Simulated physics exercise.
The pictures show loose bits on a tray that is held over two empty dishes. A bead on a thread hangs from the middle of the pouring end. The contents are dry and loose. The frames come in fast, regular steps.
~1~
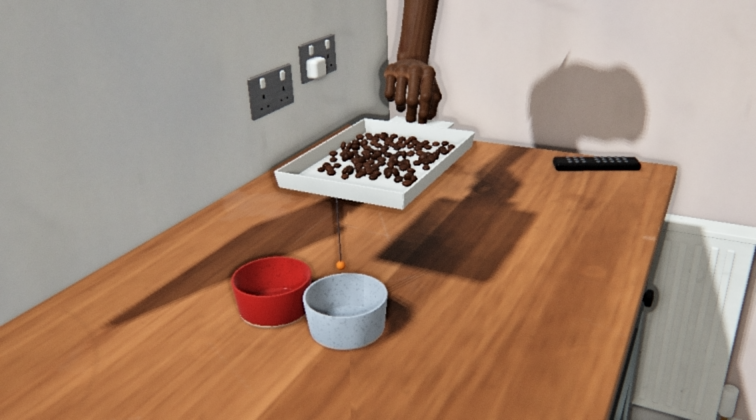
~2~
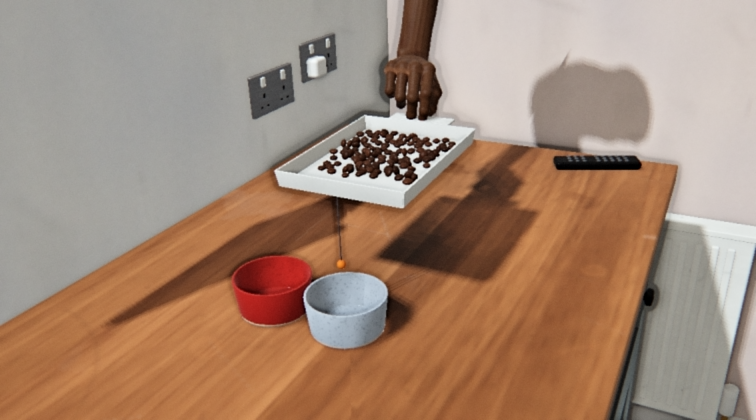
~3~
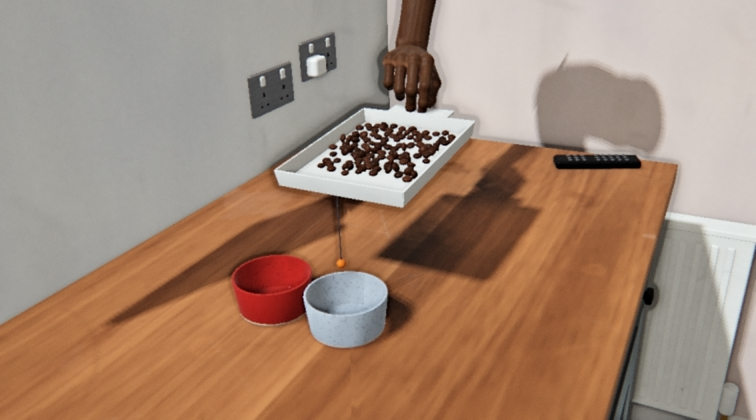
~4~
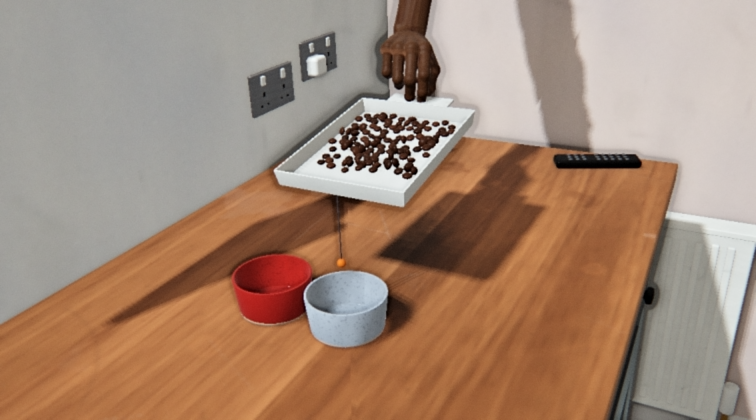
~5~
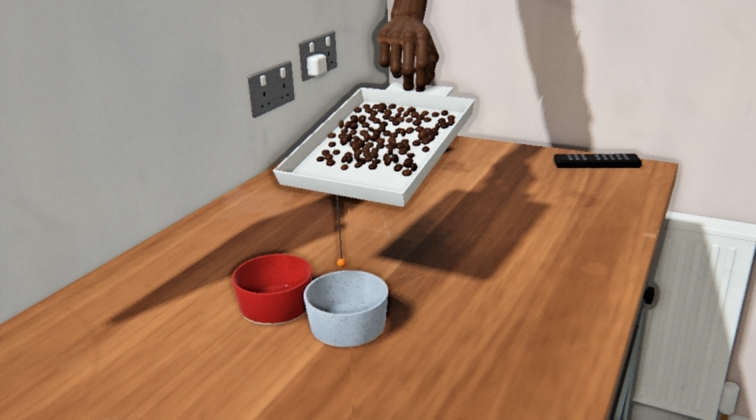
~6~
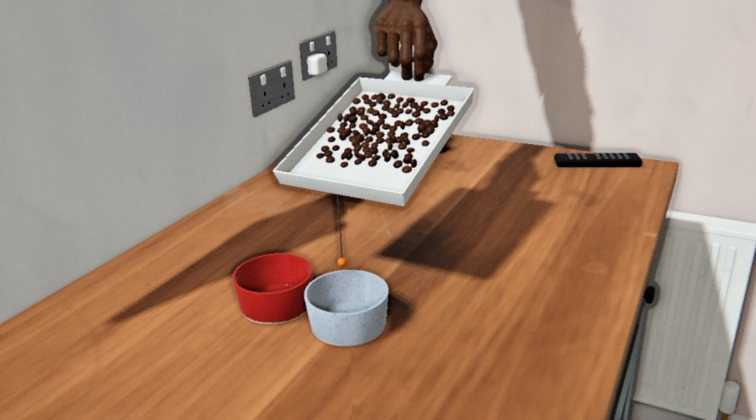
A wooden worktop beside a grey wall with sockets is seen from above at an angle, the view staying still. A dark brown hand holds a white tray of small brown pieces above a red dish on the left and a pale grey-blue one on the right, with an orange bead hanging on a thread. The hand slowly raises the tray's far end, steepening its slope towards the dishes.
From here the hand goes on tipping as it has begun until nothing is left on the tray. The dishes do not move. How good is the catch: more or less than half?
In the dishes lies over half of it.
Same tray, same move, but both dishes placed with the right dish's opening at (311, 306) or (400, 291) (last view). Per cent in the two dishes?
The first gives 60 %, the second 40 %.
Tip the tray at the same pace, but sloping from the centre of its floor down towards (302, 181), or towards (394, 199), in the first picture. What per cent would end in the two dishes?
Roughly 70 per cent, and 20 per cent.
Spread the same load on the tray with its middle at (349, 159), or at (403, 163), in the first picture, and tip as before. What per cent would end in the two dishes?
First some 70, then 80 per cent.
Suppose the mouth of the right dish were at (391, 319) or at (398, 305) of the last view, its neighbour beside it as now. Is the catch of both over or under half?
The first try: Over half. The second: Above a half.
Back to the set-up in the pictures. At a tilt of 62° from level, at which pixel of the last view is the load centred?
At about (336, 178).
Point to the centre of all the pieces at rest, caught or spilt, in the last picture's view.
At about (337, 321).
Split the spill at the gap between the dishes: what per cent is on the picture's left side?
Roughly 50 in a hundred.
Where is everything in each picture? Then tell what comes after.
In the first picture, corners of the pouring end (278, 171) and (402, 192), level; middle of the load (388, 155), flat chocolate drops; left dish (250, 309); right dish (325, 330); bead on its thread (341, 265).
In the second picture, corners of the pouring end (278, 170) and (402, 191), level; middle of the load (389, 152).
In the third picture, corners of the pouring end (278, 170) and (402, 191), tipped barely, level across its low end; middle of the load (388, 147).
In the fourth picture, corners of the pouring end (277, 170) and (402, 191), tipped a little, level across its low end; middle of the load (388, 140).
In the fifth picture, corners of the pouring end (277, 170) and (401, 191), tipped a little, level across its low end; middle of the load (387, 133).
In the sixth picture, corners of the pouring end (277, 170) and (401, 191), tipped clearly, level across its low end; middle of the load (386, 127); left dish (251, 306); right dish (326, 327).
Just after the last frame, tray tipped steeply; almost all on the tray; just a few in the left dish; just a few outside both; about a tenth in the air.
A moment on, tray tipped past a quarter turn; roughly half on the tray; roughly a quarter in the right dish; about a tenth in the left dish; about a tenth outside both; roughly a quarter in the air.
Further on, tray tipped past a quarter turn; roughly half in the right dish; roughly a quarter in the left dish; roughly a quarter outside both.
When it is over, tray tipped past a quarter turn; roughly half in the right dish; roughly a quarter in the left dish; roughly a quarter outside both.
